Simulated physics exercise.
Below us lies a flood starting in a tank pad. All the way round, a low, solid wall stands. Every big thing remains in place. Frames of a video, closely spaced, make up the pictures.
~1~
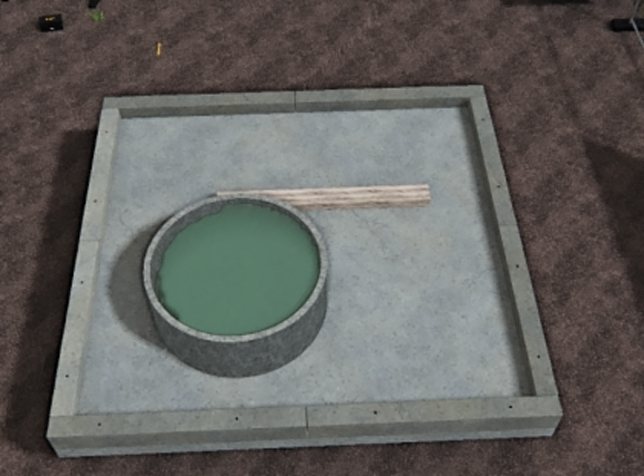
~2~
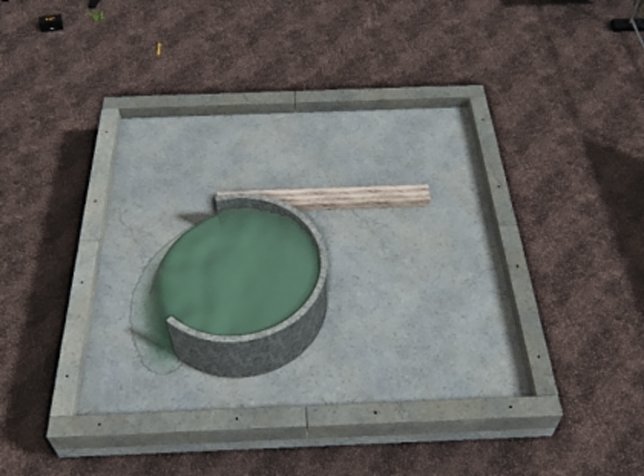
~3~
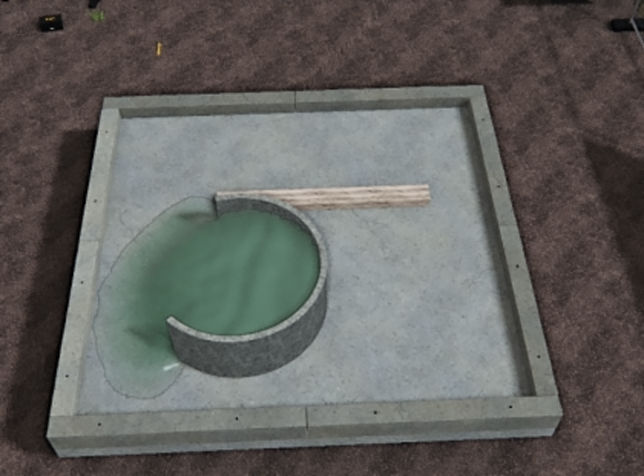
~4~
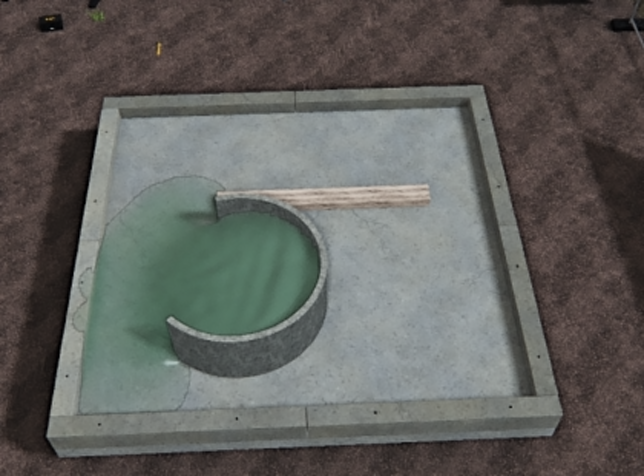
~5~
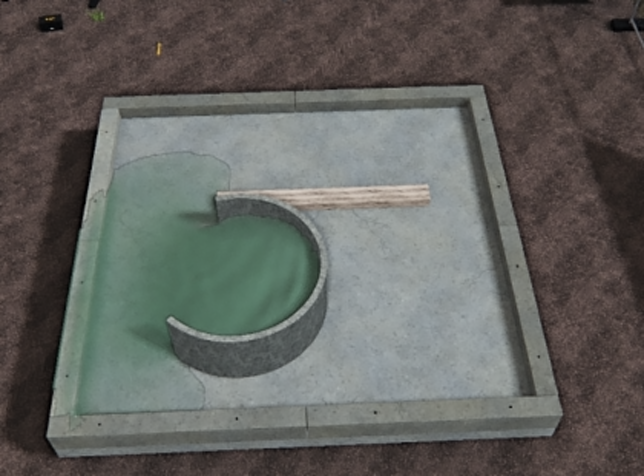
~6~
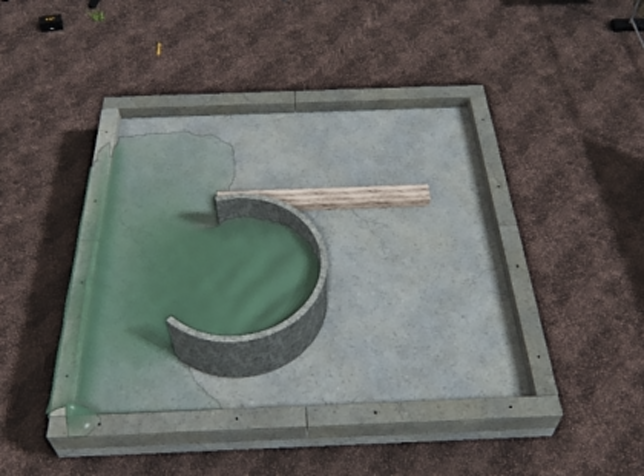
Green water pouring from the open left side of a round grey tank, spreading across the walled pad and along its left wall.
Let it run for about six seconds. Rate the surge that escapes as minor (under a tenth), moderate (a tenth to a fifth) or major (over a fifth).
It is a major surge.
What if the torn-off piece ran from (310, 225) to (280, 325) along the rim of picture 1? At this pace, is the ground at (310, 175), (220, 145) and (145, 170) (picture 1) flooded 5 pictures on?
First point bare, second point bare, third point bare.
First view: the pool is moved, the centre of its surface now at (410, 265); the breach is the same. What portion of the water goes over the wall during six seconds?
About 12 per cent.
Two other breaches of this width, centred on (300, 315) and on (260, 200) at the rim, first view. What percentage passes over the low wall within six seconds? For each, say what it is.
I'd put it at close to 26 per cent for the first and close to 6 per cent for the second.
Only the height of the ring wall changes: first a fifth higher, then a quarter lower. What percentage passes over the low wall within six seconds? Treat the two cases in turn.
About 18 per cent, then about 42 per cent.
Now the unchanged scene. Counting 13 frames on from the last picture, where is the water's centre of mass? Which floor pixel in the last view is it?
Roughly at (186, 255).
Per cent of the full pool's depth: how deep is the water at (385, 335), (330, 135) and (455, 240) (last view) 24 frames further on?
My figures are about 4, 8 and 0 percent.
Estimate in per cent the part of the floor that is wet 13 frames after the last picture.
Estimated share: About 50 %.
A moment on, water covers 30 % of the floor; the low wall has let 4 % over.
Next, water covers 30 % of the floor; the low wall has let 10 % over.
Then, water covers 45 % of the floor; the low wall has let 23 % over.
Later, water covers 70 % of the floor; the low wall has let 25 % over.
In the end, water covers 80 % of the floor; the low wall has let 26 % over.
